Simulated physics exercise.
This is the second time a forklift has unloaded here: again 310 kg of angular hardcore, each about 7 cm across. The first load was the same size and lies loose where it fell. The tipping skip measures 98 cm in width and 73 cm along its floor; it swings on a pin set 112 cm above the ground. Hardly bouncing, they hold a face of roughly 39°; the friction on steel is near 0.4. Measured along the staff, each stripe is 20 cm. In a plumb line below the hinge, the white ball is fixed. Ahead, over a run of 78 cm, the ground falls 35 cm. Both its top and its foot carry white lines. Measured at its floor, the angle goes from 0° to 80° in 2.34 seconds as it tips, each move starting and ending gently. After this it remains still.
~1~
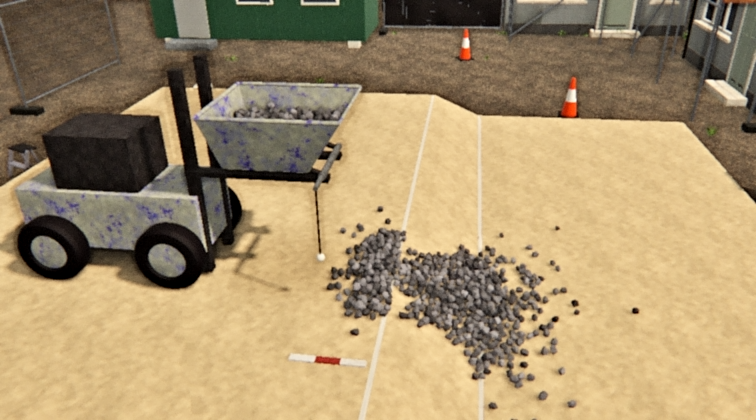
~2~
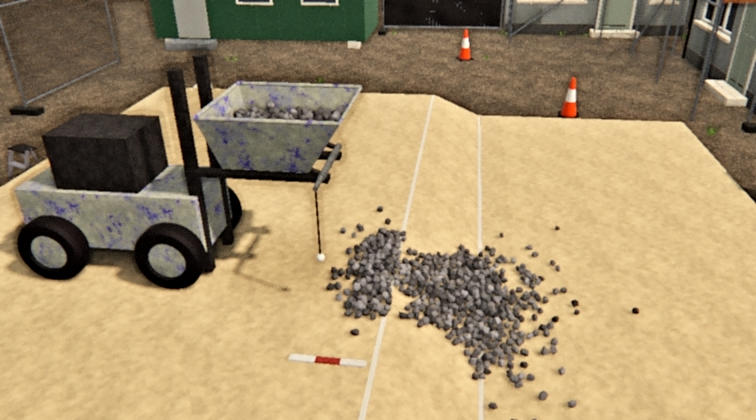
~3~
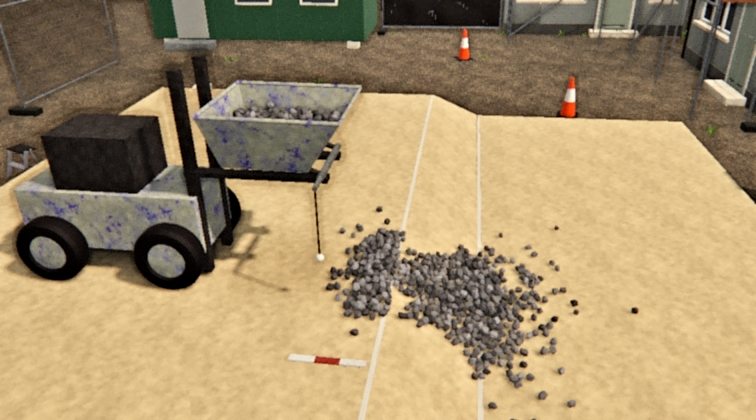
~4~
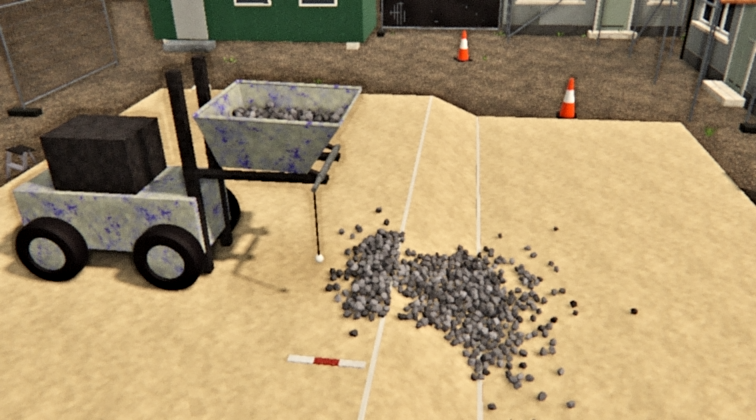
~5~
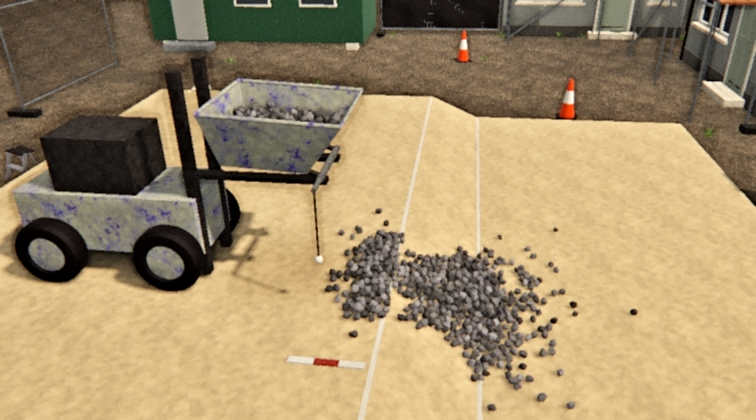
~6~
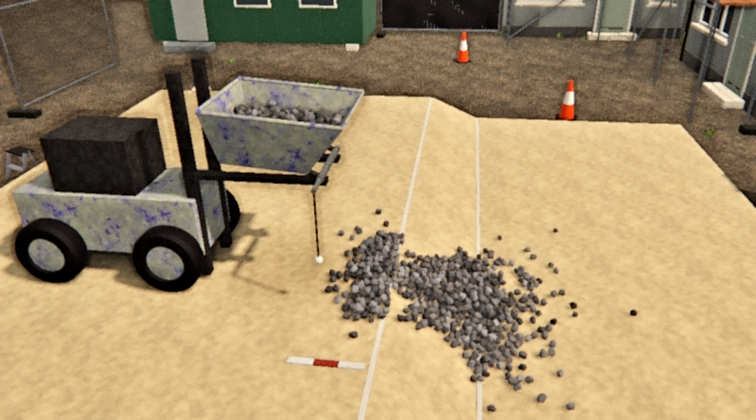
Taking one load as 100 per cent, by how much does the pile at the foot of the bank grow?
It grows by roughly 37 per cent.
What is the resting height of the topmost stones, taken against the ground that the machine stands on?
It reaches near 18 cm up from the ground.
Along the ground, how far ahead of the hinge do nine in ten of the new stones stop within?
Roughly 170 centimetres.
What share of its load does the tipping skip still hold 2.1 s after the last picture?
Held: Around 75 % of the load.
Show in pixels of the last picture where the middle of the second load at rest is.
I'd say close to (462, 292).
Then, 1.4 s after the last picture the floor is at 68°; in per cent of one load, 100 in the tipping skip, 68 on the top or the slope, 32 at the foot of the bank; the foremost stones are at (569, 284).
Then, 2.1 s after the last picture the floor is at 80°; in per cent of one load, 73 in the tipping skip, 95 on the top or the slope, 32 at the foot of the bank; the foremost stones are at (569, 284).
Then, 2.5 s after the last picture the floor is at 80°; in per cent of one load, 38 in the tipping skip, 121 on the top or the slope, 41 at the foot of the bank; the foremost stones are at (569, 284).
Then, 5.0 s after the last picture the floor is at 80°; in per cent of one load, 0 in the tipping skip, 131 on the top or the slope, 69 at the foot of the bank; the foremost stones are at (589, 307). Net gain at the foot of the bank, 37.
